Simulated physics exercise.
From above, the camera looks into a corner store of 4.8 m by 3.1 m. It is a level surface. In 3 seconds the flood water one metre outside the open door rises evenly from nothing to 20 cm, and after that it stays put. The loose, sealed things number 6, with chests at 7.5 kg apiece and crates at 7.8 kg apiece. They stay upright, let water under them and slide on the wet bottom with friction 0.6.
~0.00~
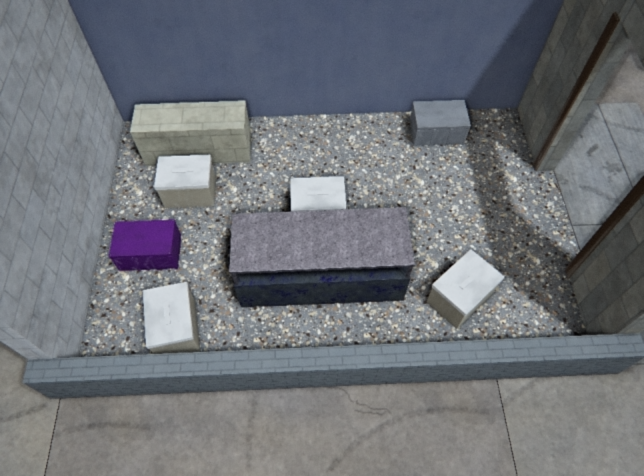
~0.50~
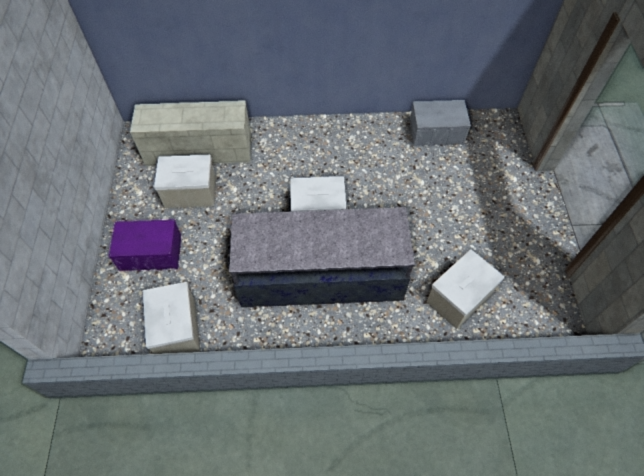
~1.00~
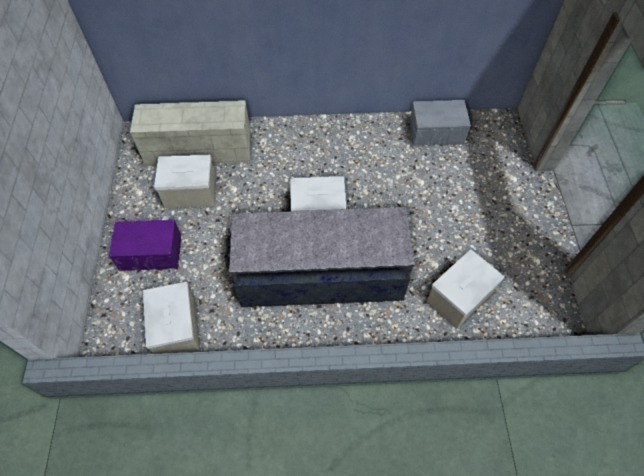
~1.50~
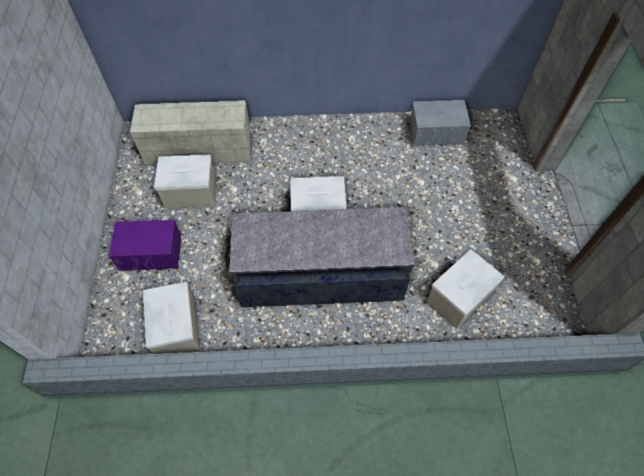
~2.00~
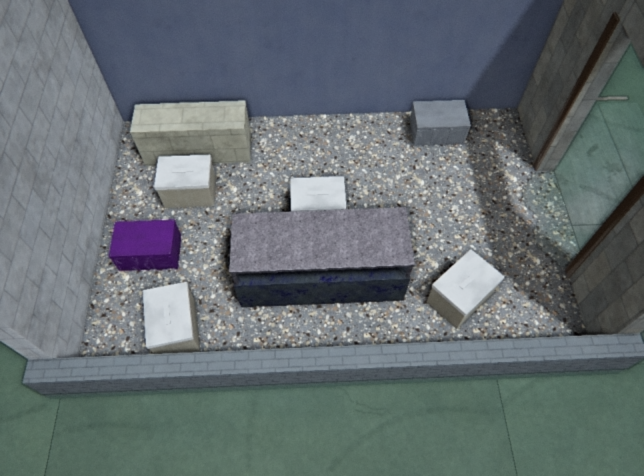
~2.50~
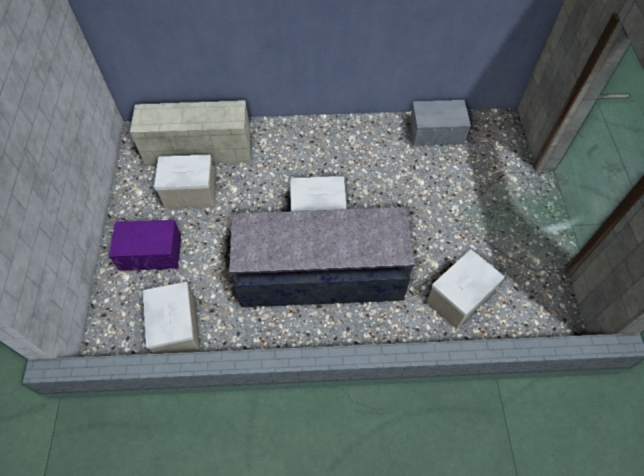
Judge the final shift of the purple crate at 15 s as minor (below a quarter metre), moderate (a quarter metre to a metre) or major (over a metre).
It'll show a moderate shift.
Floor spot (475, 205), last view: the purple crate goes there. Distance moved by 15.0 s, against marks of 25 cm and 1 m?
It goes a long way.
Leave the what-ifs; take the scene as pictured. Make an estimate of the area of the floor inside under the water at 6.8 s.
Some 13 m2 of it.
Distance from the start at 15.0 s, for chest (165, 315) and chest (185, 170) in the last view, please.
In that order: 10 cm, 20 cm.
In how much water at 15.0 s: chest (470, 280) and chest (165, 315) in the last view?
I'd put it at 15 cm and 15 cm respectively.
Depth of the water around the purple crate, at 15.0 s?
Somewhere close to 15 cm.
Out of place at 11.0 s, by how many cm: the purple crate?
I'd guess some 30 cm by then.
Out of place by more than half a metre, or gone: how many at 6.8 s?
The number comes to 3.
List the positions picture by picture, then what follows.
The purple crate at (142, 238), on the bottom; 0.0 m2 under water; 0 of 6 have shifted, in the first frame.
The purple crate at (142, 238) rests on the ground; water covers 0.0 m2; 0 of 6 have shifted, in the second frame.
The purple crate at (142, 238) rests on the ground; 0.0 m2 under water; 0 of 6 have shifted, in the third frame.
The purple crate at (142, 238) rests on the ground; 0.0 m2 under water; 0 of 6 have shifted, in the fourth frame.
The purple crate at (142, 238) rests on the ground; 0.2 m2 under water; 0 of 6 have shifted, in the fifth frame.
The purple crate at (142, 238) rests on the ground; water covers 0.8 m2; 0 of 6 have shifted, in the sixth frame.
After 3.5 s the purple crate is near (142, 238), 0.0 m from its start, aground; 0 afloat.
After 6.8 s the purple crate is near (138, 240), 0.0 m from its start, aground; 3 afloat.
After 11.0 s the purple crate is near (156, 256), 0.3 m from its start, afloat; 6 afloat.
After 15.0 s the purple crate is near (126, 278), 0.5 m from its start, afloat; 6 afloat.
